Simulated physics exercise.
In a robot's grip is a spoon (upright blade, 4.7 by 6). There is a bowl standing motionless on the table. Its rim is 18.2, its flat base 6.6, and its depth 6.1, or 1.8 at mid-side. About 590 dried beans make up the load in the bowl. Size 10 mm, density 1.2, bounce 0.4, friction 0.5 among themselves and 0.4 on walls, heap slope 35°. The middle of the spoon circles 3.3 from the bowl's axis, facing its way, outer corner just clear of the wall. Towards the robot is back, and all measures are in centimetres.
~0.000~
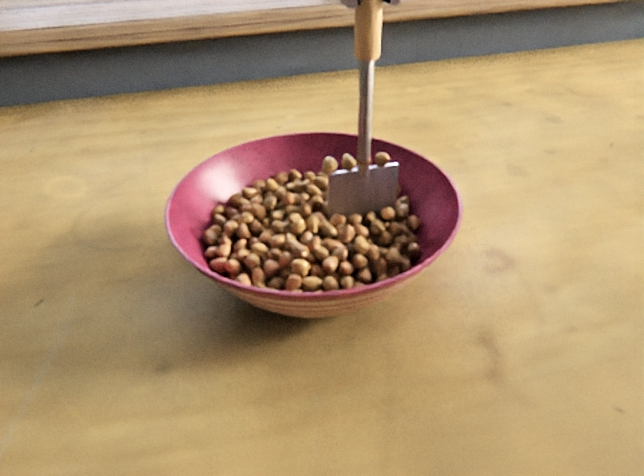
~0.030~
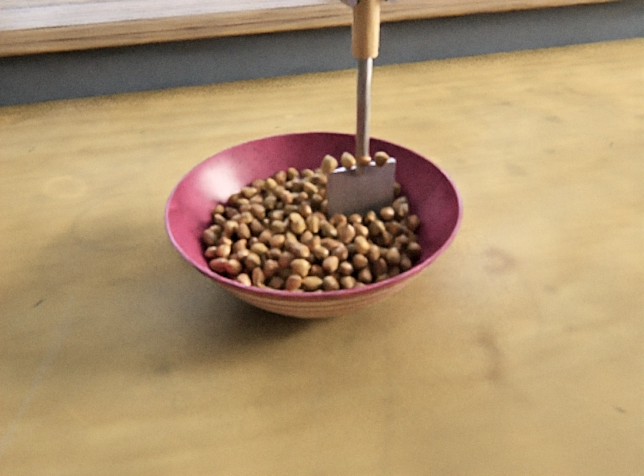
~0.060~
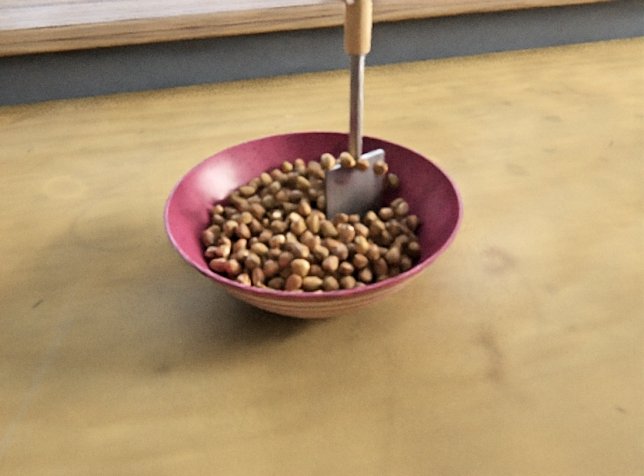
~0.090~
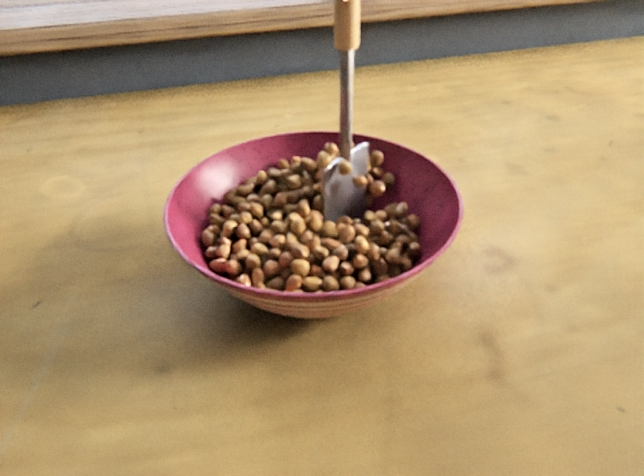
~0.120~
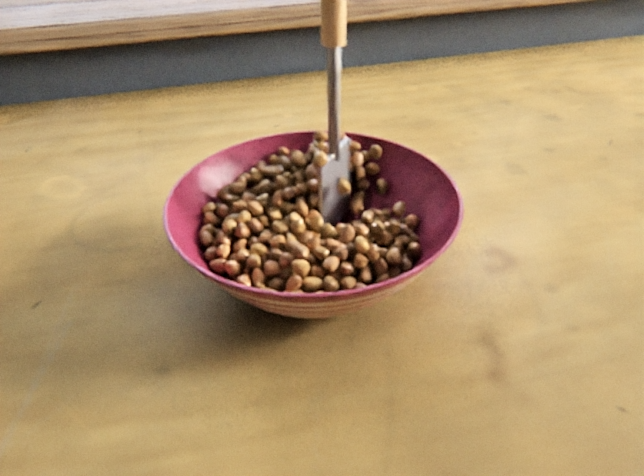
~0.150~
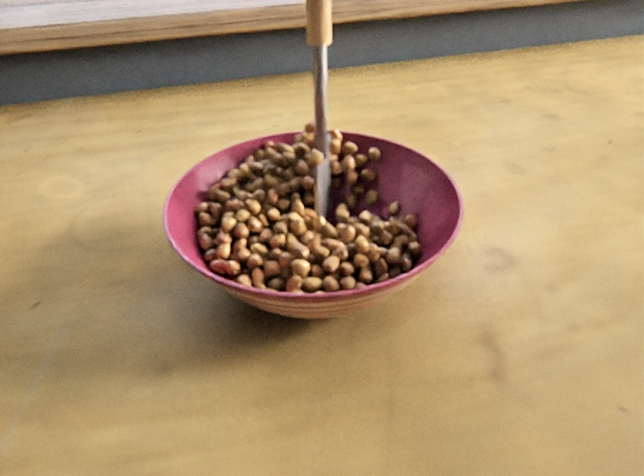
To begin with, a flat metal blade on a wooden handle stands upright among brown beans at the back of a pink bowl on a table. It then sweeps slowly leftward, turning until its edge faces the viewer, while beans pile up along the back left and a hollow opens behind it.
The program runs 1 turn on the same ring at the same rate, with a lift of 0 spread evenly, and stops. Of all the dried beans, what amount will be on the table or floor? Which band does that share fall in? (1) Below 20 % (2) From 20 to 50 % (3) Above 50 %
Option 1: Below 20 %.
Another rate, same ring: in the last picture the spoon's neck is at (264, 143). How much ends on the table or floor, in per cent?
Something like 40 percent, roughly.
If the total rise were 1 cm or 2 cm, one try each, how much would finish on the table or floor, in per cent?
Estimates: 10 % and 5 %.
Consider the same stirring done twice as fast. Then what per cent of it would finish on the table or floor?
Near 40 in a hundred, it would be.
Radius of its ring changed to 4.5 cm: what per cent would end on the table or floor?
Then about 25 per cent.
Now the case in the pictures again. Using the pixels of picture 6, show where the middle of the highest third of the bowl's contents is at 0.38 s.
About pixel (247, 241).
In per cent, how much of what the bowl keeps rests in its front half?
Close to 35 in a hundred.
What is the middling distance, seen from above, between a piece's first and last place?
Something near 6 cm, measured level.
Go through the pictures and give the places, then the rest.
In the first picture, spoon neck at (364, 147), 0° round; upper third of the load around (307, 223), from x 210 to 415, top at y 160; 590 in the bowl.
In the second picture, spoon neck at (362, 144), 6° round; upper third of the load around (310, 218), from x 210 to 415, top at y 160.
In the third picture, spoon neck at (355, 139), 20° round; upper third of the load around (310, 211), from x 210 to 415, top at y 160.
In the fourth picture, spoon neck at (346, 134), 35° round; upper third of the load around (308, 203), from x 210 to 415, top at y 145.
In the fifth picture, spoon neck at (334, 131), 50° round; upper third of the load around (299, 198), from x 205 to 415, top at y 135.
In the sixth picture, spoon neck at (321, 129), 65° round; upper third of the load around (287, 193), from x 205 to 415, top at y 125; 590 in the bowl.
By 0.38 s, 179° round, highest piece 8 above the table; 581 in the bowl, 1 on the table or floor, 8 in flight or on the tool.
By 0.60 s, 293° round, highest piece 9 above the table; 562 in the bowl, 20 on the table or floor, 8 in flight or on the tool.
By 0.91 s, 0° round, highest piece 8 above the table; 531 in the bowl, 59 on the table or floor.
By 1.61 s, 0° round, highest piece 8 above the table; 531 in the bowl, 59 on the table or floor.
Final count, 531 in the bowl, 59 on the table or floor. That is 10 % on the table or floor.
